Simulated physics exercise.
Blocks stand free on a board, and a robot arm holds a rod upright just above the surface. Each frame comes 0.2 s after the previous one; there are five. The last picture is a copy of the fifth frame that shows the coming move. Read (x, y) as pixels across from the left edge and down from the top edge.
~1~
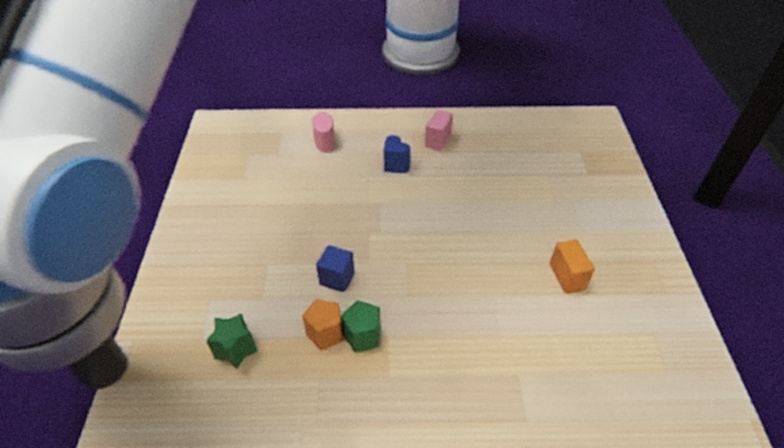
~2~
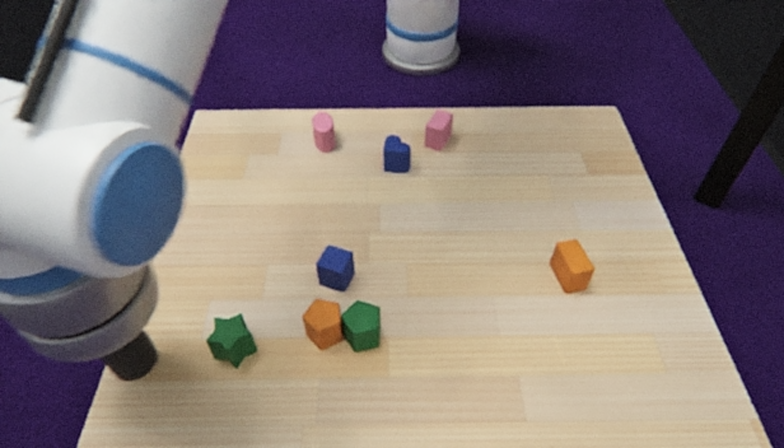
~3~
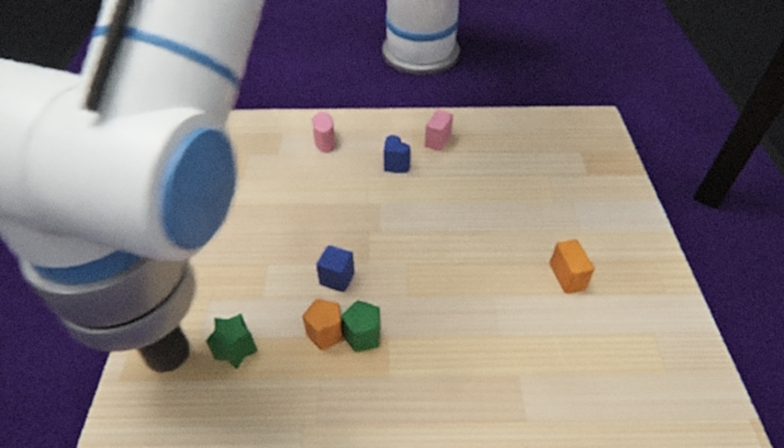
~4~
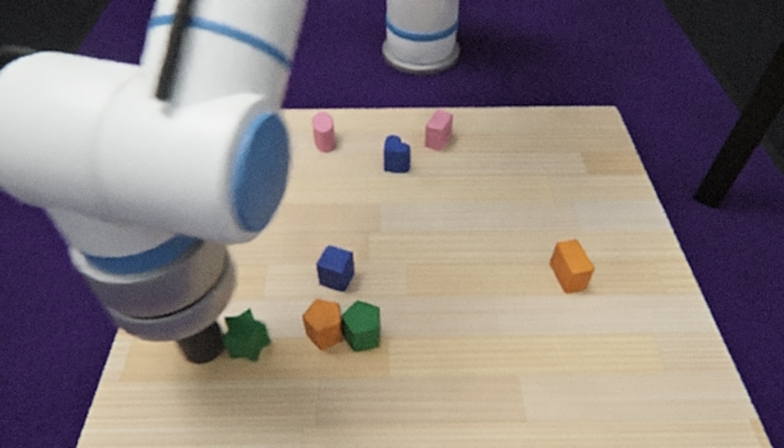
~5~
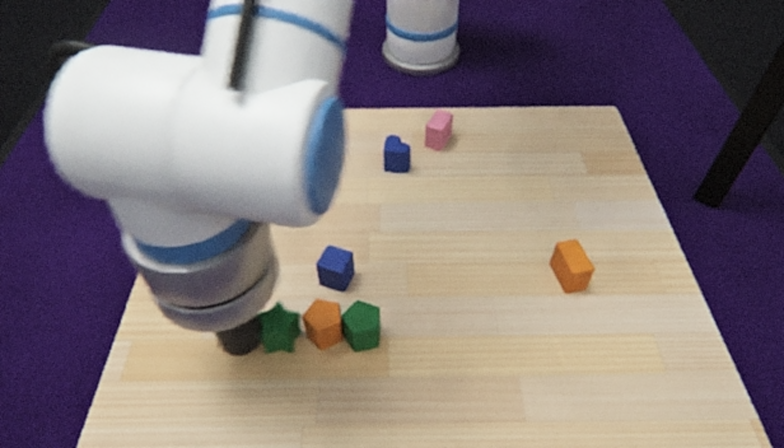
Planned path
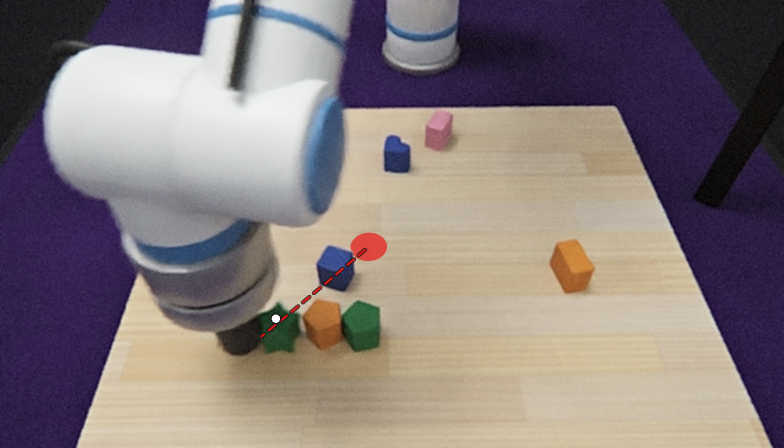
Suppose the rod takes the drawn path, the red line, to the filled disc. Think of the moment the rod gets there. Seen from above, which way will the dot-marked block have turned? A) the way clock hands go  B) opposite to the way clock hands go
(A)
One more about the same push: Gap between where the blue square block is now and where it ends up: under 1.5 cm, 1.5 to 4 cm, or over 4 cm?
It travels more than 4 cm.
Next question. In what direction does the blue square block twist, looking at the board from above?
Bird's-eye view: Counterclockwise.
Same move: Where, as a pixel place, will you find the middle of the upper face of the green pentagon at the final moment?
I'd expect the centre of its top face to be at (387, 327).
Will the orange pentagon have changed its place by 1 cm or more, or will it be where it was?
The orange pentagon moves.
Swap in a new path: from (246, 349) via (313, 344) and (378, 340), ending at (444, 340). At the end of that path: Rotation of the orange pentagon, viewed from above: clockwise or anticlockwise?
Prediction: Clockwise.
The drawn path runs from (246, 349) directly to (369, 247); the dot is on the green star.
On the path given first. One third of the way, rod (289, 299); green star (324, 286), turned 15° clockwise; orange pentagon (348, 307), turned 60° clockwise; green pentagon (380, 323).
Two thirds of the way, rod (331, 265); green star (356, 274), turned 60° clockwise; orange pentagon (361, 303), turned 90° clockwise; blue square block (360, 237), turned 25° anticlockwise; green pentagon (387, 327).
At the end, rod (368, 234); green star (358, 272), turned 75° clockwise; orange pentagon (361, 303), turned 90° clockwise; blue square block (393, 206), turned 35° anticlockwise; green pentagon (387, 327).
